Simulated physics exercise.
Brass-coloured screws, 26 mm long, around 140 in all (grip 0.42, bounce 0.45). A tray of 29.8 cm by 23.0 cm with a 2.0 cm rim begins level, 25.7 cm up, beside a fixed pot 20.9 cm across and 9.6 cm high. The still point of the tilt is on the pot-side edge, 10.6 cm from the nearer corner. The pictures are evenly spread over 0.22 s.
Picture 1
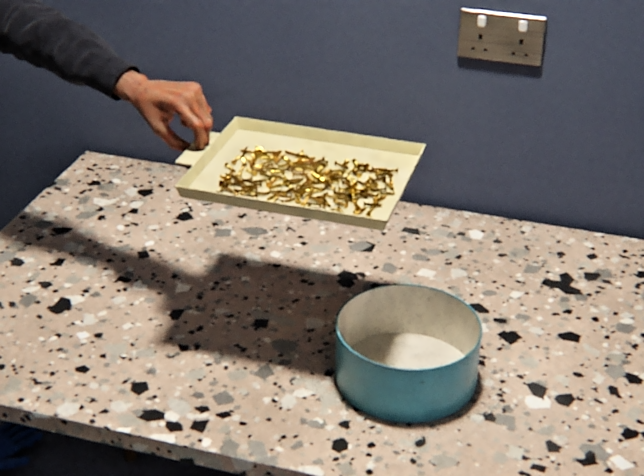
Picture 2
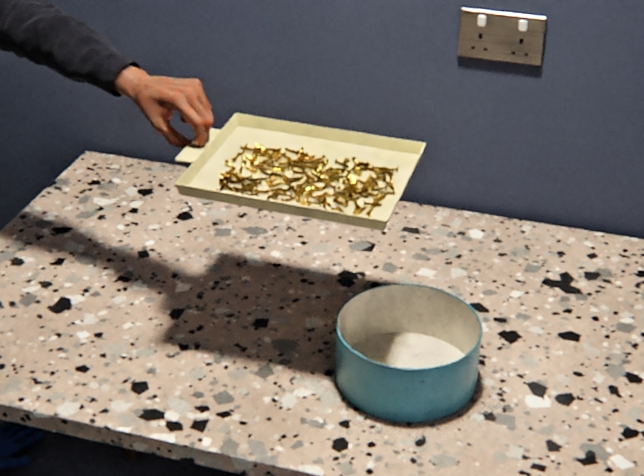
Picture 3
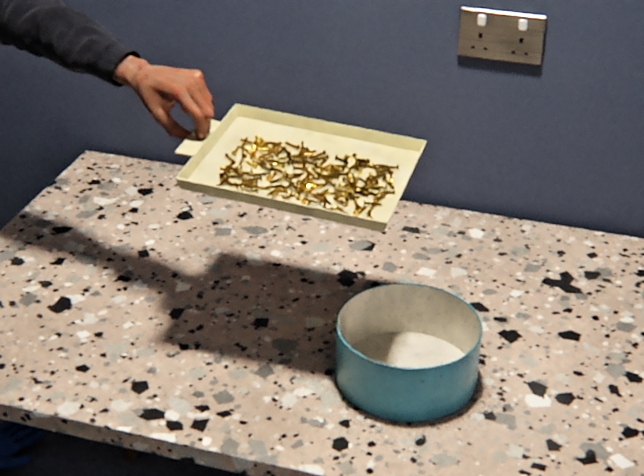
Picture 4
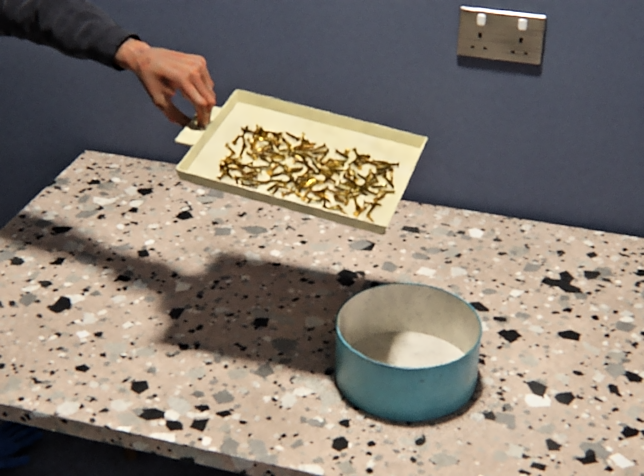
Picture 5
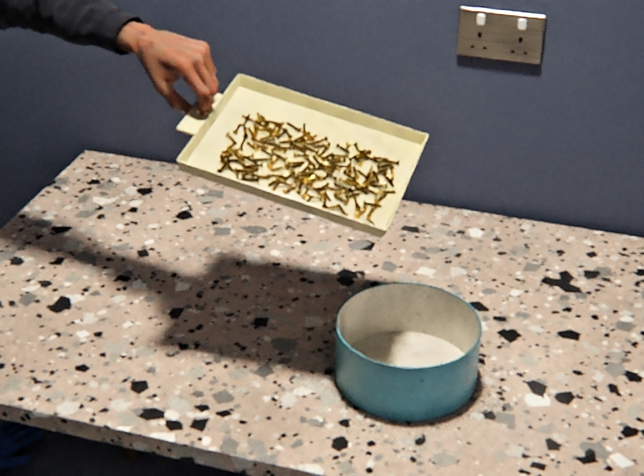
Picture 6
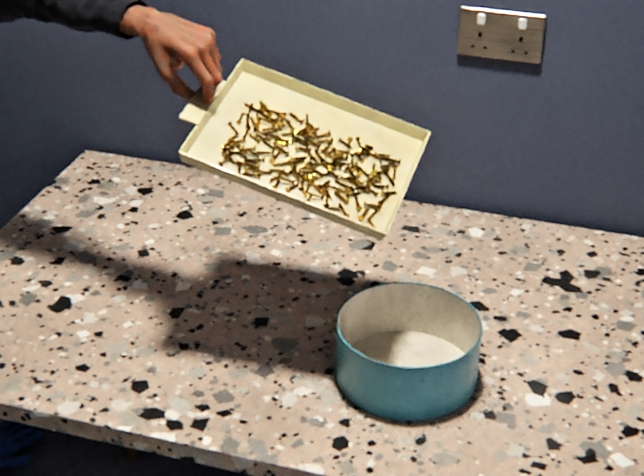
At a speckled countertop against a dark blue wall, a hand held a cream tray of small brass-coloured screws above and behind a blue pot, then gradually tilted it down toward the right.
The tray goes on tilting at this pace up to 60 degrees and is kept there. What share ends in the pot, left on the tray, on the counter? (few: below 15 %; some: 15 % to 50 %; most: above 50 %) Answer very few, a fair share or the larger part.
Pot the larger part, tray a fair share, counter very few.
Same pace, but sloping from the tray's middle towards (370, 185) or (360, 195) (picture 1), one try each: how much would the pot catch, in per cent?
Some 30 and 65 per cent.
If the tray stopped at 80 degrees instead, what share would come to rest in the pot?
Then about 100 per cent.
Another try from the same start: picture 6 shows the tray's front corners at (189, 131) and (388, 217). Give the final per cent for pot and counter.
Pot 35, counter 25.
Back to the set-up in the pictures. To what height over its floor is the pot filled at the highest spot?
Roughly 1.5 cm.
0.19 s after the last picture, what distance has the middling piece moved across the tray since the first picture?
About 3 cm.
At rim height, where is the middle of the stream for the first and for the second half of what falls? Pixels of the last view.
At about (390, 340), then at (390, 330).
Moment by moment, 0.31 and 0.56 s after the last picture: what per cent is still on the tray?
In turn: 100, 65.
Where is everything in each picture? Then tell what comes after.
In the first picture, tray tilt 0 degrees, front corners at (180, 185) and (384, 218); middle of the pieces at (309, 178); pot at (409, 324).
In the second picture, tray tilt 1 degrees, front corners at (180, 182) and (384, 218); middle of the pieces at (309, 176).
In the third picture, tray tilt 4 degrees, front corners at (180, 177) and (384, 220), lowest corner right front; middle of the pieces at (309, 173).
In the fourth picture, tray tilt 9 degrees, front corners at (180, 168) and (384, 223), lowest corner right front; middle of the pieces at (310, 167).
In the fifth picture, tray tilt 14 degrees, front corners at (181, 159) and (384, 227), lowest corner right front; middle of the pieces at (310, 162).
In the sixth picture, tray tilt 19 degrees, front corners at (184, 151) and (385, 230), lowest corner right front; middle of the pieces at (312, 156); pot at (409, 323).
Then, 0.19 s after the last picture, tilt 41 degrees; the tray holds 100 %, the pot 0 %.
Then, 0.31 s after the last picture, tilt 55 degrees; the tray holds 100 %, the pot 0 %.
Then, 0.56 s after the last picture, tilt 60 degrees; the tray holds 65 %, the pot 10 %.
In the end, pot 70 %, tray 30 %, counter 0 %.
